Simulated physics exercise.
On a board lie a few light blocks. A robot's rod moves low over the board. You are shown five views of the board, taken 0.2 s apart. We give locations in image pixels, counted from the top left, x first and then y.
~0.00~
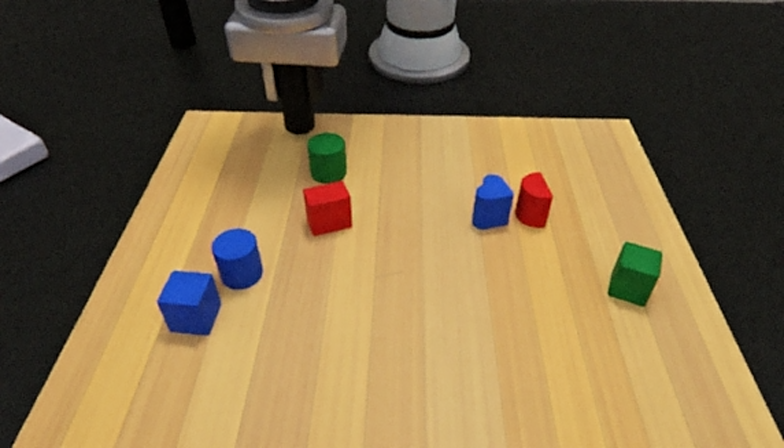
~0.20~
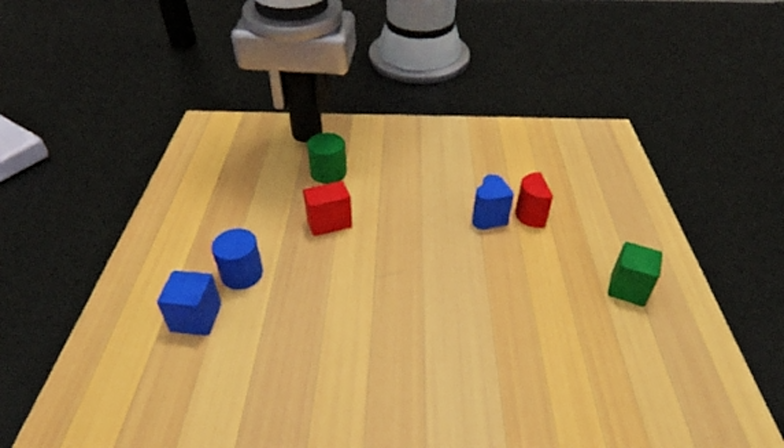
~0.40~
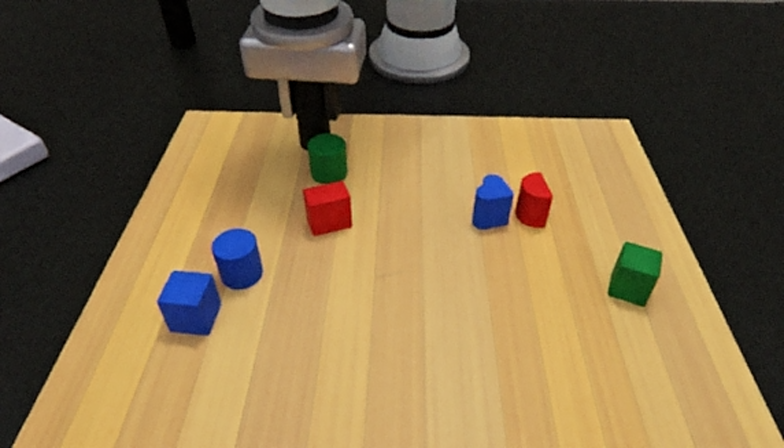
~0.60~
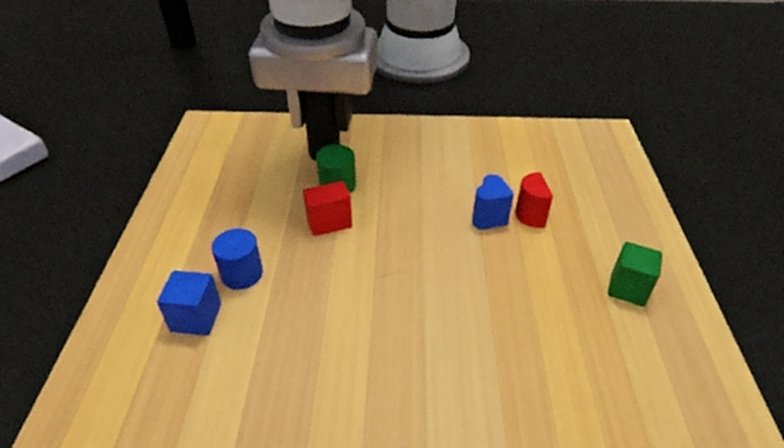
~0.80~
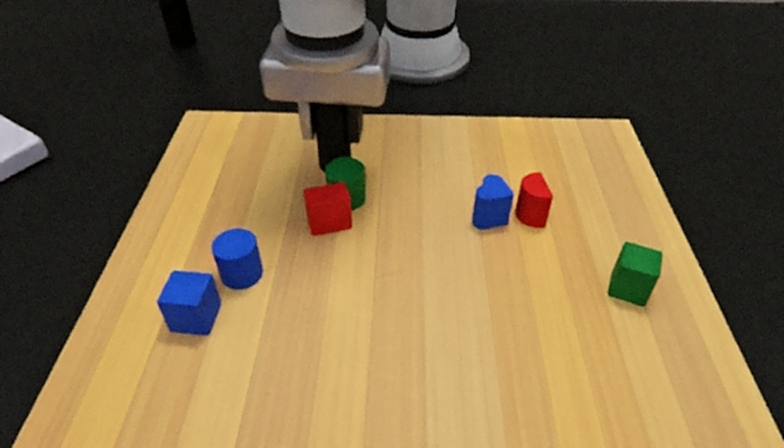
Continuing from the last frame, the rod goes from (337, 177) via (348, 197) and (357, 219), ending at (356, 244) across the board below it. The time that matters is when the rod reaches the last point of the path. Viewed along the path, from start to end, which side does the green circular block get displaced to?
Well, taking the path from its start to its end as straight ahead, the green circular block moves to the left.
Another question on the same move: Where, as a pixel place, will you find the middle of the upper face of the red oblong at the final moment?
The middle of its upper face should be somewhere near (320, 213).
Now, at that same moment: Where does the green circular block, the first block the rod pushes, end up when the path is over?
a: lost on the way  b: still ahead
Option b.
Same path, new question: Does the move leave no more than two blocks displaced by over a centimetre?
Yes, that is how it ends up.
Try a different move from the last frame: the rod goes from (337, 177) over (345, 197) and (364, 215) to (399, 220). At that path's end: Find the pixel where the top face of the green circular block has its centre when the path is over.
The middle of the upper face of the green circular block will lie at about (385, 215) in the picture.
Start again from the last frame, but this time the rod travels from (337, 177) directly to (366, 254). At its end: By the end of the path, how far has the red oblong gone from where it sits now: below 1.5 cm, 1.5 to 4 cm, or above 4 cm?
The red oblong moves 1.5-4 cm.
On the path given first. One third of the way, rod (348, 185); red oblong (328, 204), turned 65° clockwise; green circular block (359, 190).
Two thirds of the way, rod (357, 207); red oblong (327, 207), turned 80° clockwise; green circular block (371, 213).
At the end, rod (356, 232); red oblong (320, 213), turned 100° clockwise; green circular block (382, 235).
